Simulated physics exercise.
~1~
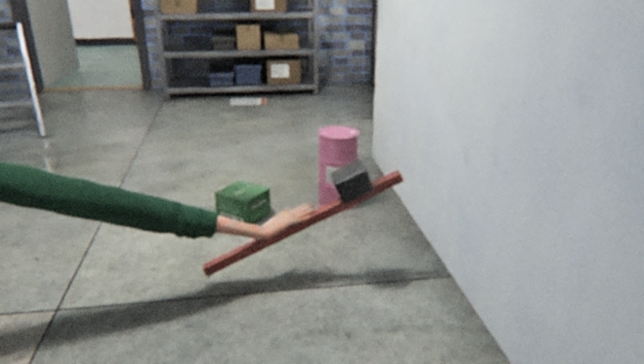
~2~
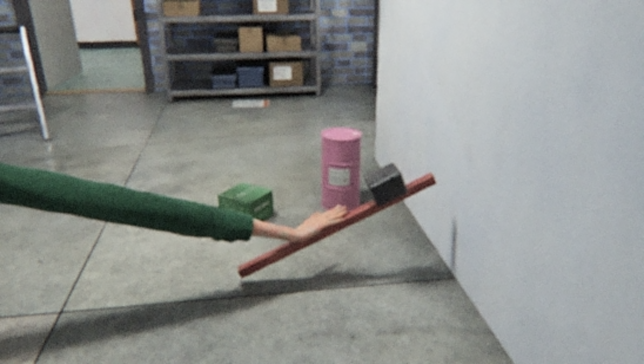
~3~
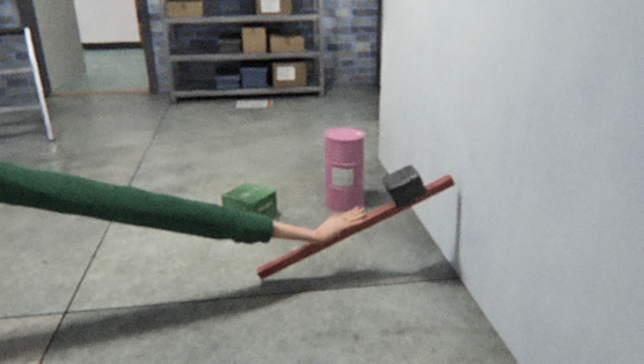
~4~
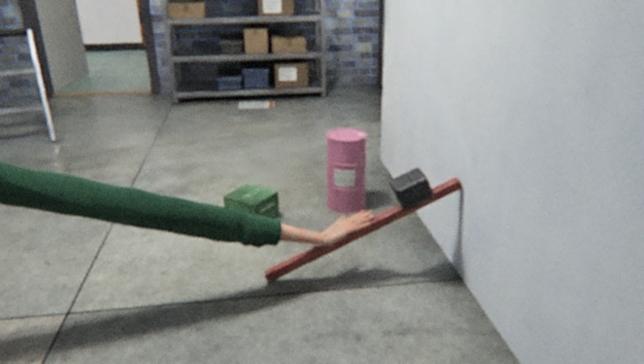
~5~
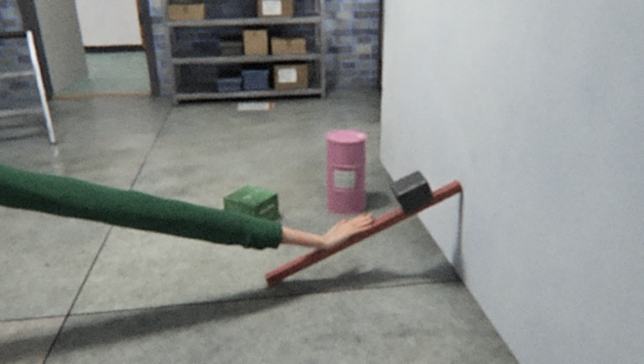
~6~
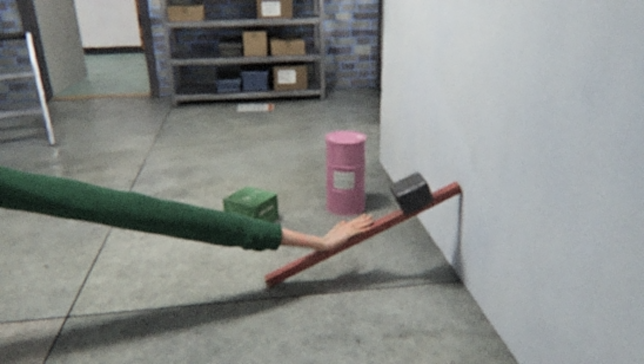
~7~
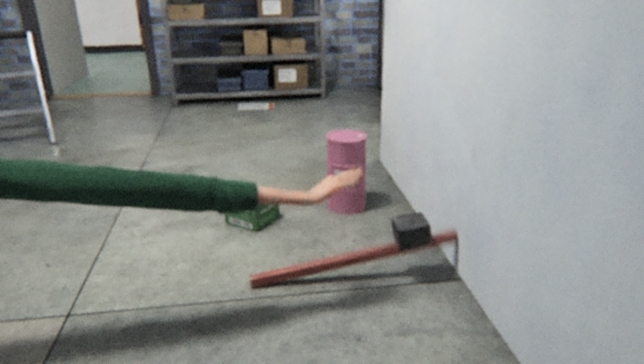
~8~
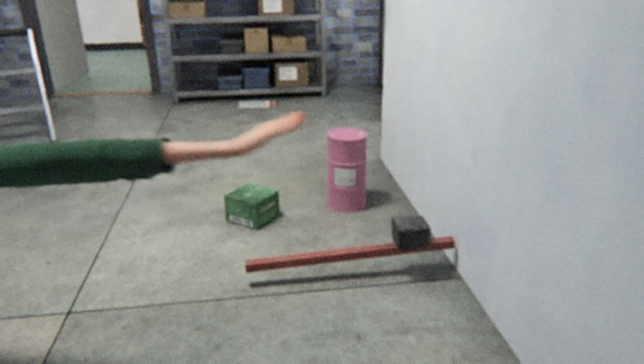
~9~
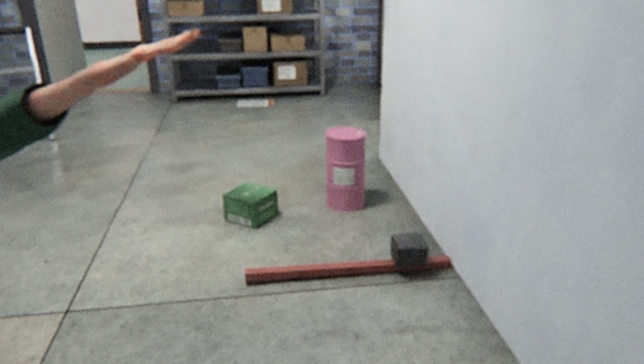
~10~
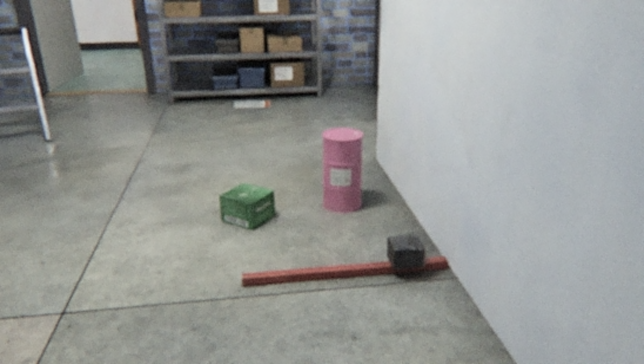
The clip opens on a concrete floor beside a pale wall, with a green box and a pink canister standing near a red pole. A hand in a green sleeve holds the pole at a slant, a dark block resting near its raised end, and moves it right until that end meets the wall. The hand holds it there briefly, then lets go and draws back to the left. The pole's upper end slides down the wall, carrying the block with it. It ends flat on the floor, the block still at its right end, the box and canister unmoved.
